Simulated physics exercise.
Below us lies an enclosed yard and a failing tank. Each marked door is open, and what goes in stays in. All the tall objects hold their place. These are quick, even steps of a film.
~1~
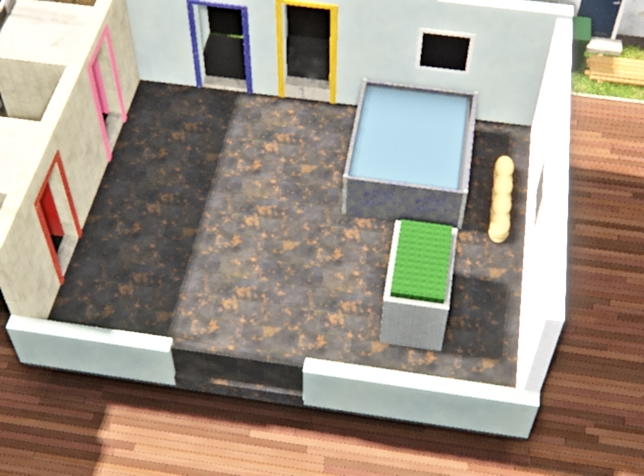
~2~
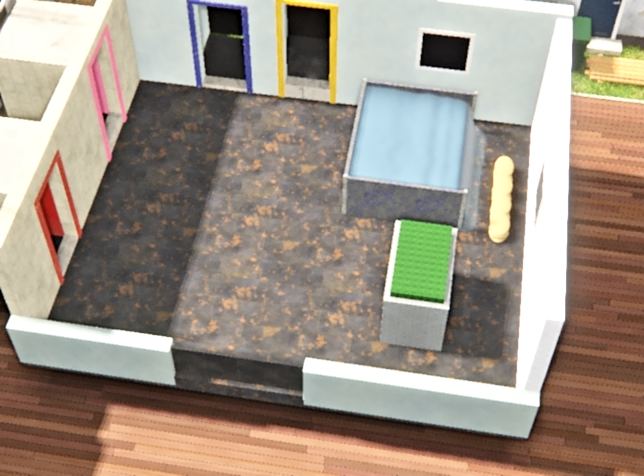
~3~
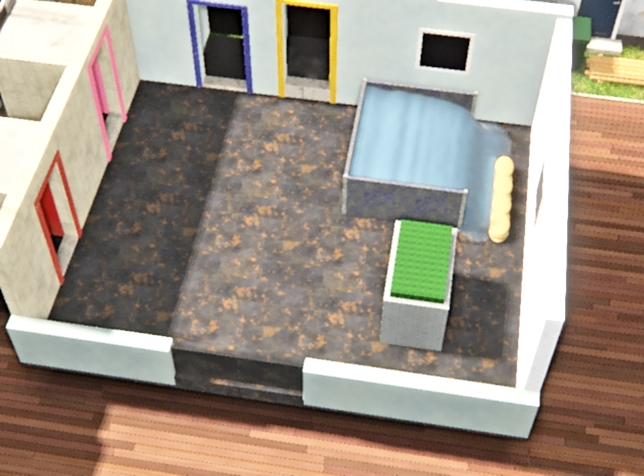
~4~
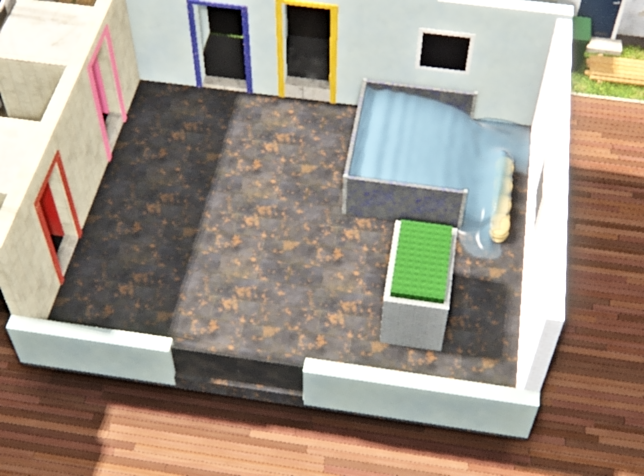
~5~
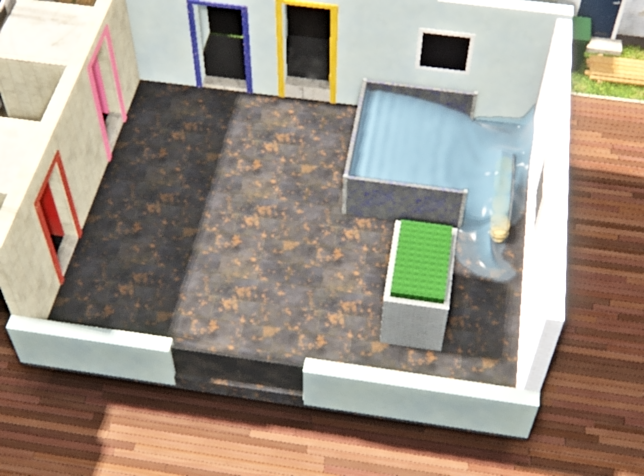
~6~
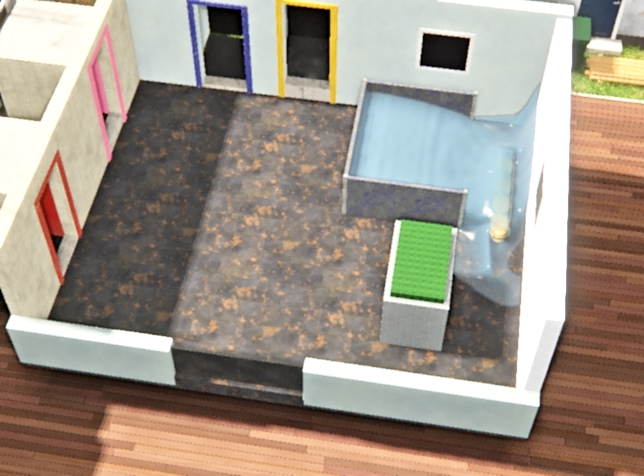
In a walled yard, water pours from a tank's right side and spreads toward the viewer.
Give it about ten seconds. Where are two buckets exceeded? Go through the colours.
In the end: The blue door holds within the limit; the red door floods; the yellow door holds within the limit; the pink door holds within the limit.
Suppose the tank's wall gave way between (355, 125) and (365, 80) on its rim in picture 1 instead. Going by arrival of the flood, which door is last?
I say the door marked red.
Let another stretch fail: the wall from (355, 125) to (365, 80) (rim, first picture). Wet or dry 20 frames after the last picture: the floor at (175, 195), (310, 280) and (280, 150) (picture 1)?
As listed: Wet, free of water, flooded.
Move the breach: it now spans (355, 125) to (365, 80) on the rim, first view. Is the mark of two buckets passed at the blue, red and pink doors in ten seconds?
My reading: The blue door goes over; the red door goes over; the pink door floods.
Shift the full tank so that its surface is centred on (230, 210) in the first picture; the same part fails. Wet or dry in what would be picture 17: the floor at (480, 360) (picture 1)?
Answer: Awash.
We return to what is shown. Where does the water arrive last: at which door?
It is the red-painted one.
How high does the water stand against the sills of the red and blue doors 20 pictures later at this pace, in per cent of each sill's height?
Near 0 and 30 in a hundred.
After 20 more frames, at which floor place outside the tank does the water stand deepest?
I would point to (504, 412).
A moment on, water covers 15 % of the floor; the blue door not reached, the red door not reached, the yellow door not reached, the pink door not reached.
Next, water covers 25 % of the floor; the blue door not reached, the red door not reached, the yellow door wet at the sill, nothing in, the pink door not reached.
Then, water covers 60 % of the floor; the blue door wet at the sill, nothing in, the red door not reached, the yellow door wet at the sill, nothing in, the pink door wet at the sill, nothing in.
Later, water covers 85 % of the floor; the blue door wet at the sill, nothing in, the red door over two buckets in, the yellow door wet at the sill, nothing in, the pink door wet at the sill, nothing in.
In the end, water covers 90 % of the floor; the blue door wet at the sill, nothing in, the red door far over two buckets in, the yellow door wet at the sill, nothing in, the pink door wet at the sill, nothing in.
